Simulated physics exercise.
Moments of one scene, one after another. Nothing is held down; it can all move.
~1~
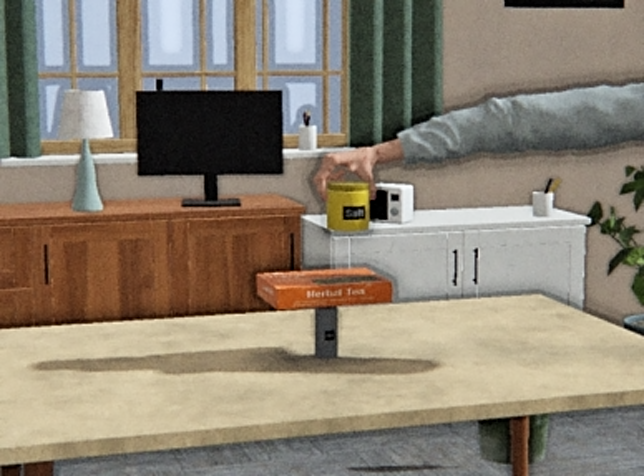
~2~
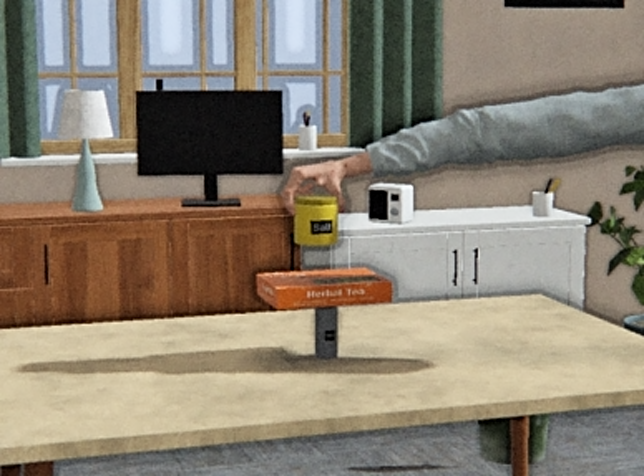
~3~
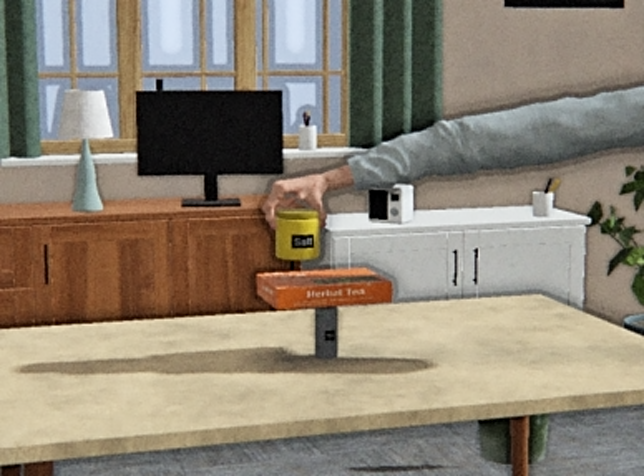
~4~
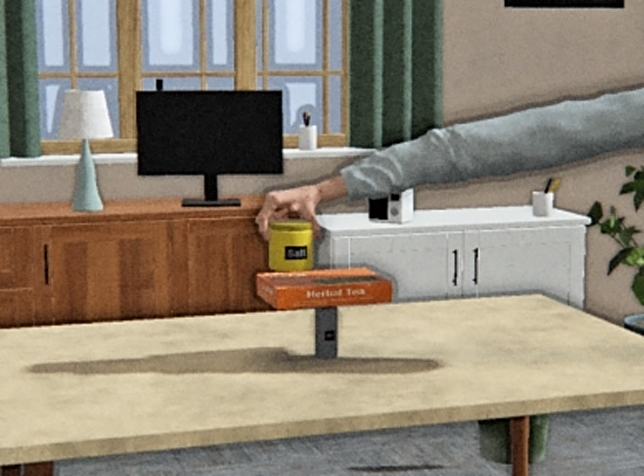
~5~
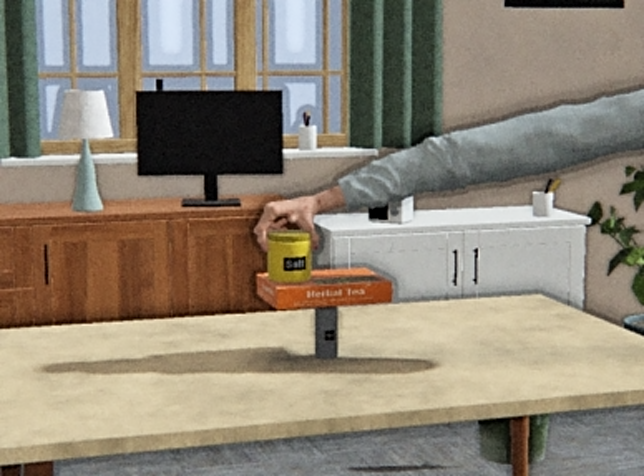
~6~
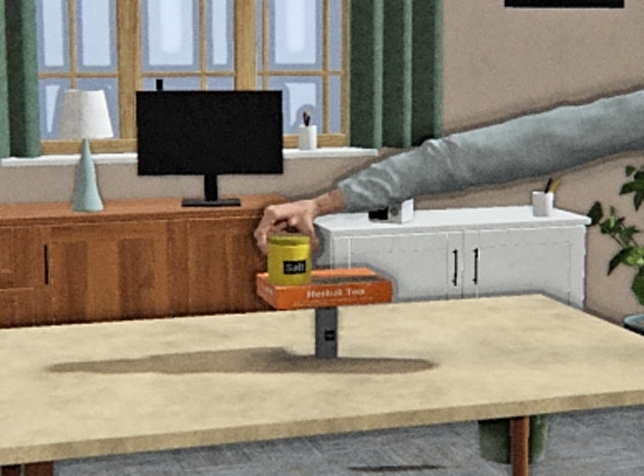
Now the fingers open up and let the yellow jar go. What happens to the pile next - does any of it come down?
Something comes down.
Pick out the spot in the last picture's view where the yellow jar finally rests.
I'd say around (209, 354) in the last view.
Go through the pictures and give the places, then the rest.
Still above its spot; yellow jar (348, 205); orange packet (323, 288), in the first picture.
Still above its spot; yellow jar (316, 219); orange packet (323, 288), in the second picture.
Still above its spot; yellow jar (298, 234); orange packet (323, 288), in the third picture.
Still above its spot; yellow jar (291, 245); orange packet (323, 288), in the fourth picture.
Still above its spot; yellow jar (289, 255); orange packet (323, 288), in the fifth picture.
In place under the hand; yellow jar (289, 259); orange packet (323, 288), in the sixth picture.
Then, 0.30 s past the last view, yellow jar now fallen; orange packet rocked 65° from its first pose.
Then, 0.50 s past the last view, orange packet on its side.
Then, 0.70 s past the last view, orange packet now fallen.
Finally, fallen, yellow jar and orange packet; grey shaker still in place. Final places as the last picture's camera would see them, yellow jar near (209, 354). The stack comes apart.
